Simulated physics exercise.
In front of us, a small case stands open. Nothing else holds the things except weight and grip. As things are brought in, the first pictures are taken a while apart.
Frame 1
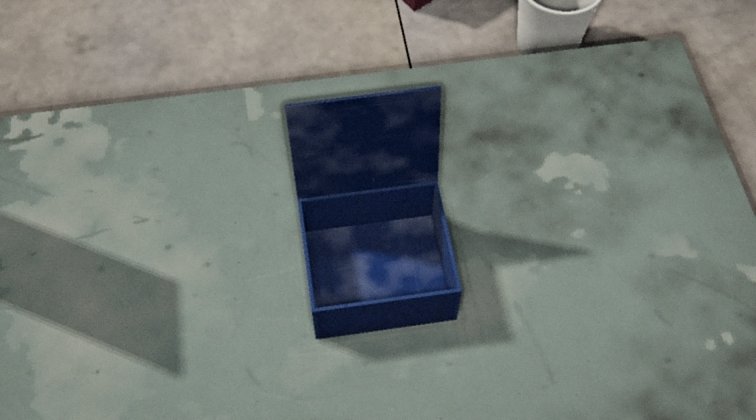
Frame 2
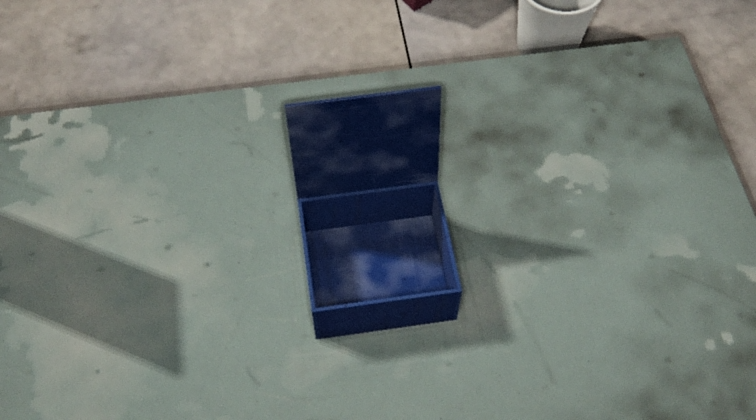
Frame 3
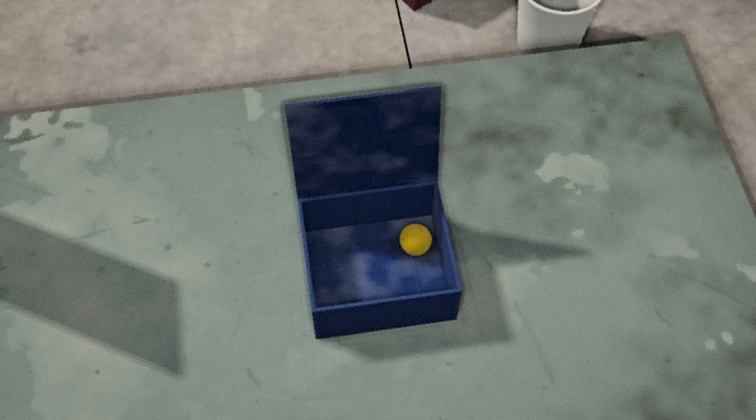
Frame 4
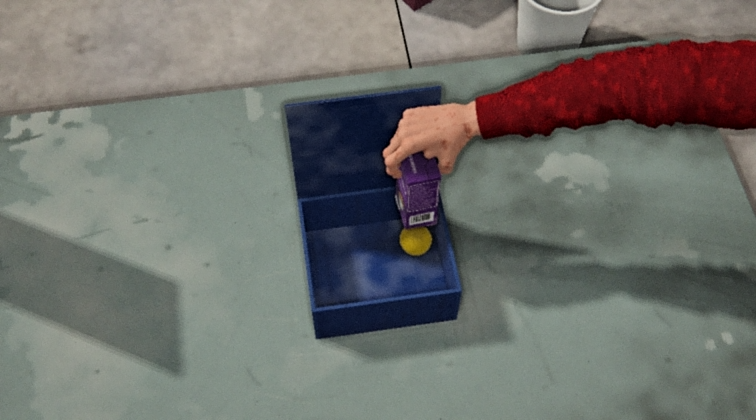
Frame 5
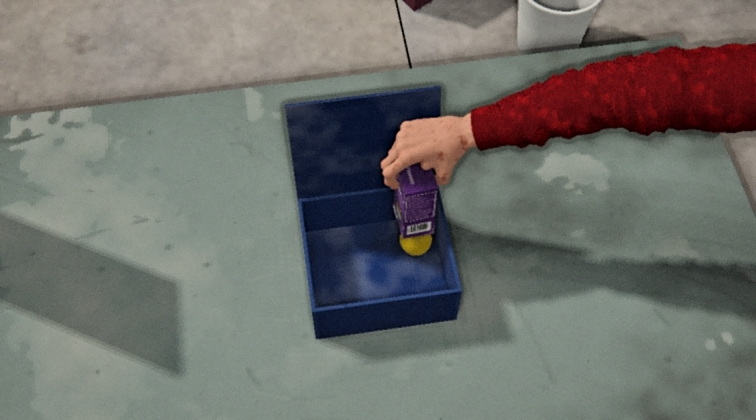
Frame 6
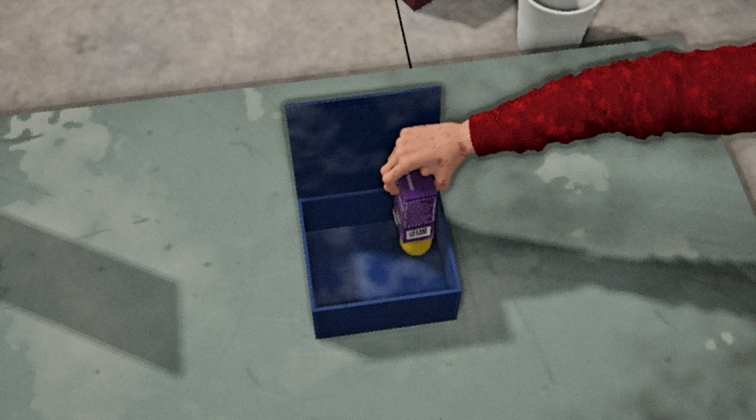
On a worn green tabletop, a small blue case stands open and empty, and then a round yellow object appears inside it, toward the right. A hand in a red sleeve, reaching from the right, holds a purple carton above the yellow object and lowers it slightly, partly covering it.
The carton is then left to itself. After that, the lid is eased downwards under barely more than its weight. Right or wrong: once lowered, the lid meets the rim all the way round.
Right.
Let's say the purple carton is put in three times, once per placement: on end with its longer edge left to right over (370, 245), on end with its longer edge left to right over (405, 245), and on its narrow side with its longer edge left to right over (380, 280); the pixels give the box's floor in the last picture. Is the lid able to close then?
On try one it fits down fine; on try two it fits down fine; on try three it fits down fine.
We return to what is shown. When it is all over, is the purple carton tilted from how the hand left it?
At the finish it goes crooked.
Then, 0.90 s later than the last frame, lid starting down; purple carton on its side near (359, 239); yellow lemon moved a little.
Then, 1.80 s later than the last frame, lid 40° above the rim; purple carton on its side near (359, 239).
When it is over, lid shut; lying over in the box, purple carton; yellow lemon as before. End places, in pixels of the last picture, purple carton near (359, 239).
